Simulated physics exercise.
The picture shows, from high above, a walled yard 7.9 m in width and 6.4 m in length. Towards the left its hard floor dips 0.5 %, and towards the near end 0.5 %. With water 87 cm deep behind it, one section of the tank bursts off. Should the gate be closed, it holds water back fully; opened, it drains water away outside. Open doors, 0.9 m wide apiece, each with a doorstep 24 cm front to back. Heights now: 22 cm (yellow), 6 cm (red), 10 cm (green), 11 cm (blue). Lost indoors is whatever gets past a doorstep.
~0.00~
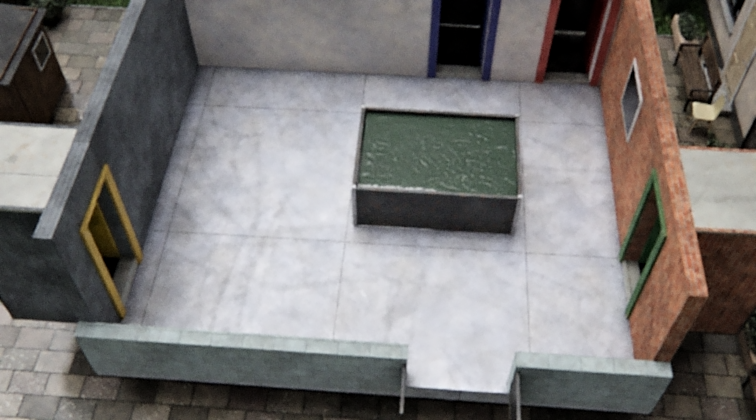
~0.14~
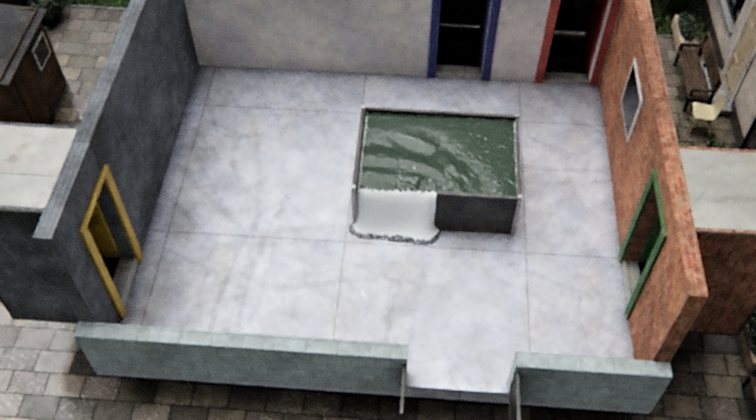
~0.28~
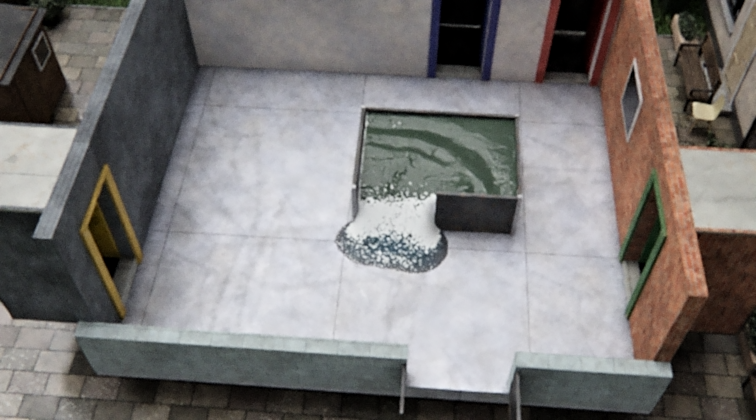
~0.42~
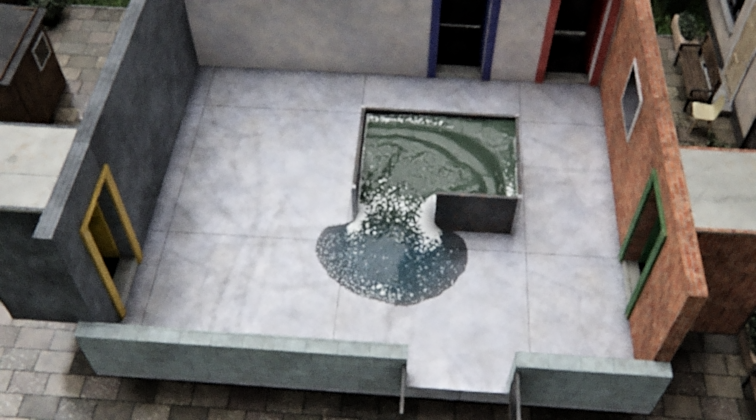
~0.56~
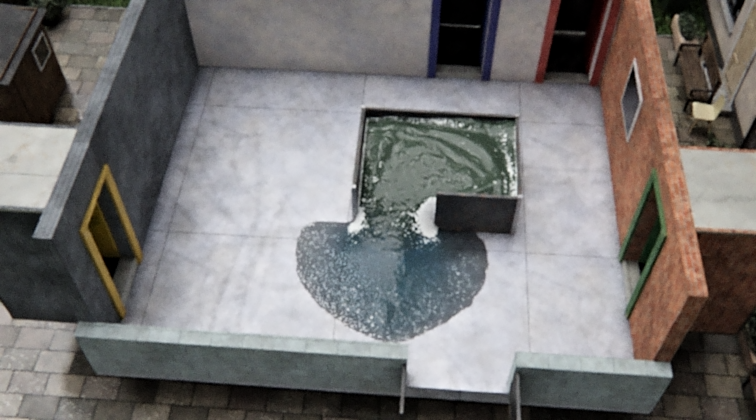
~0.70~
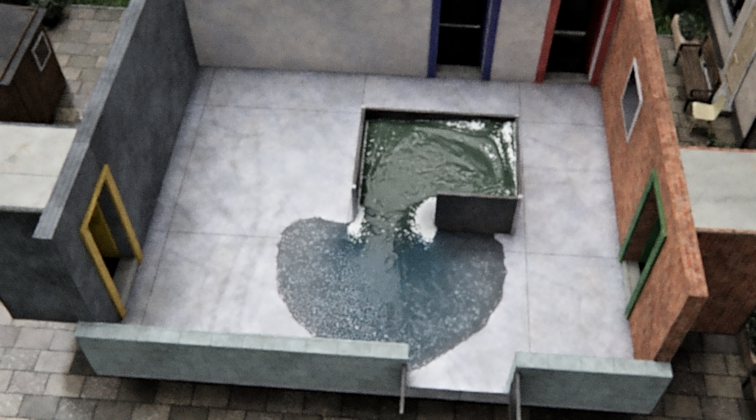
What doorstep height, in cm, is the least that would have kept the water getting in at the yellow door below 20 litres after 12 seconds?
The least height is about 27 cm.
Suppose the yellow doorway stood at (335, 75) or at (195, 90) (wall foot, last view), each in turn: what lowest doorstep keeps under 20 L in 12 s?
Roughly 6.0 cm for the first and 10.5 cm for the second.
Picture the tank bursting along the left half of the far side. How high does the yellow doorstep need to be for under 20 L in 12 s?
Required height: Approx. 10.0 cm.
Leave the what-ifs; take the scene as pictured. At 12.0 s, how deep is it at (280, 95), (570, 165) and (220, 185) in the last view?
The three readings, in order, are 8, 7 and 4 cm.
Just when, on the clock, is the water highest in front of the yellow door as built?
3.0 s.
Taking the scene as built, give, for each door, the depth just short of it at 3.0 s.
Door by door in centimetres - yellow 32, red 0, green 1, blue 0.
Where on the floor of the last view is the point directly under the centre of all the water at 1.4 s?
The centre of all the water is around (409, 228).
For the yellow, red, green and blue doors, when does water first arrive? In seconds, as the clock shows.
Door yellow: 2.2 seconds; door red: 8.5 seconds; door green: 3.2 seconds; door blue: 6.5 seconds.
After 1.4 s water covers 25 % of the floor, deepest (46 cm) near (360, 368); it has not reached the yellow door.
After 3.0 s water covers 35 % of the floor, deepest (41 cm) near (112, 351); 32 cm at the yellow door, 15 litres in over its 22 cm doorstep.
After 12.0 s water covers 100 % of the floor, deepest (10 cm) near (595, 107); 9 cm at the yellow door, 48 litres in over its 22 cm doorstep.
At the yellow door as built, the water arrived by 2.2 s and peaked near 32 cm at 3.0 s.
With a doorstep of 24 cm, 33 litres would have come in within the 12 s; with 32 cm, 6 litres. So under 20 litres takes about 27 cm.
